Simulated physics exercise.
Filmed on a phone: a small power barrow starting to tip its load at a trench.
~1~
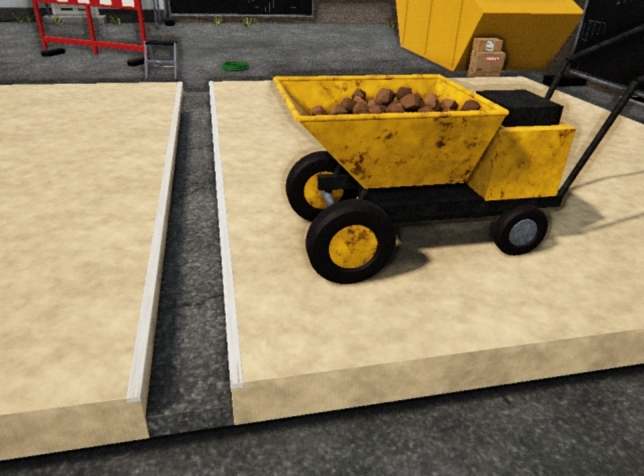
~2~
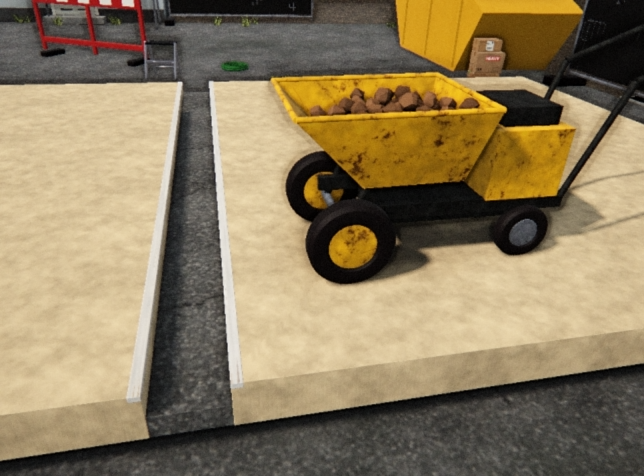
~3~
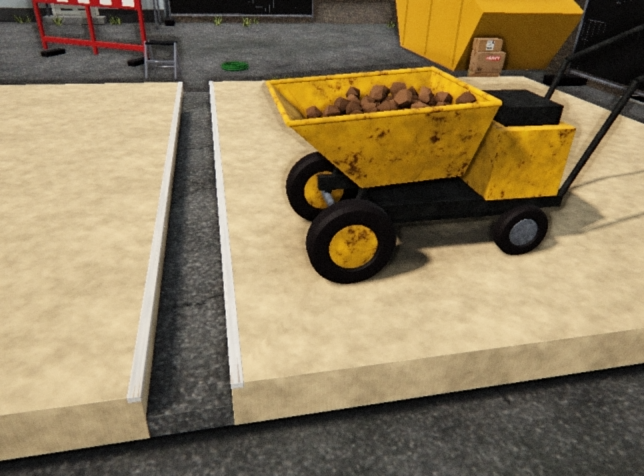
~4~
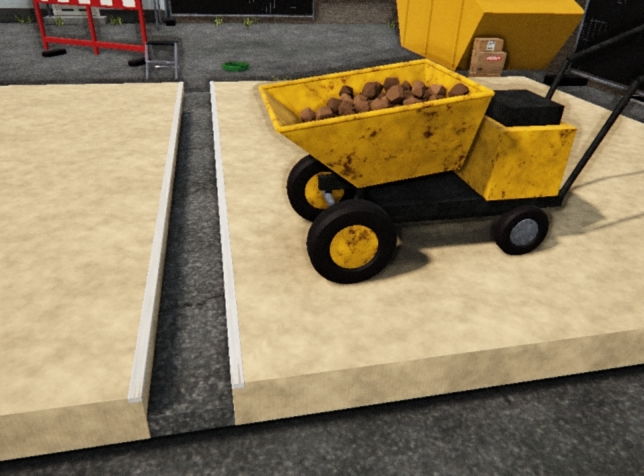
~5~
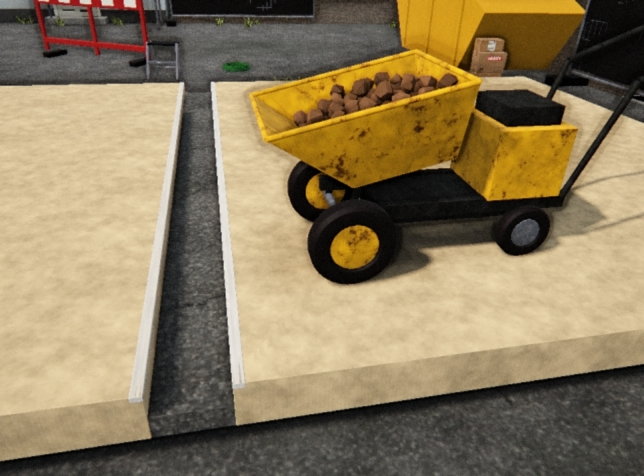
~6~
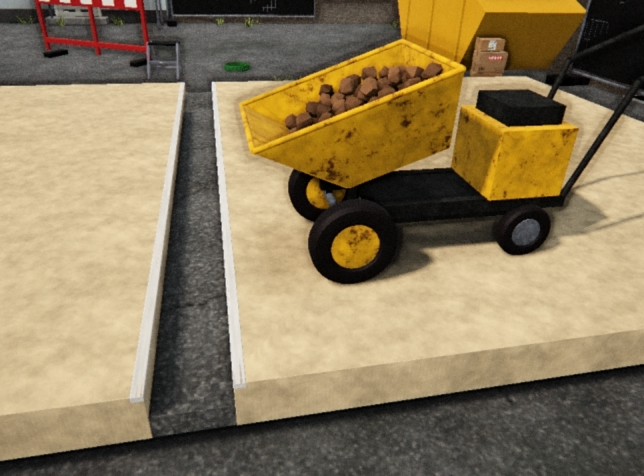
A yellow skip loaded with brown clods tilts forward to the left beside a trench.
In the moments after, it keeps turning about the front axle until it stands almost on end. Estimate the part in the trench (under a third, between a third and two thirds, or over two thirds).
Between the edges lies between a third and two thirds of the load.
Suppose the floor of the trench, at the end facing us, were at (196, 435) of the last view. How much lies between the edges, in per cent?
Close to 80 per cent.
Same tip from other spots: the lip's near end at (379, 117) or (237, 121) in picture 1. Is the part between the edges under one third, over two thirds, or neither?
One: In the middle band. Two: Under a third.
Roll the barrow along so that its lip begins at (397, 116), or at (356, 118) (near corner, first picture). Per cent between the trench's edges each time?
In turn 50 and 70 in a hundred.
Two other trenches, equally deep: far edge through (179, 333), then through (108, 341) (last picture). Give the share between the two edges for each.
First some 20, then 80 per cent.
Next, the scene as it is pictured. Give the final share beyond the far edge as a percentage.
Close to 25 per cent.
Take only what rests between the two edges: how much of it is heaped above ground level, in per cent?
Some 20 per cent.
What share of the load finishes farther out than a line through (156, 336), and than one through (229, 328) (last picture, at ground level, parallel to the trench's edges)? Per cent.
In turn 30 and 90 in a hundred.
Soon after the last picture, skip tipped steeply; all in the skip.
A little later, skip tipped right over; about two thirds in the skip; about a third in or heaped over the trench; a small part beyond it; a stray few falling.
Later still, skip tipped right over; about a quarter in the skip; about two thirds in or heaped over the trench; about a quarter beyond it.
At rest, skip tipped right over; a small part in the skip; about two thirds in or heaped over the trench; about a quarter beyond it.
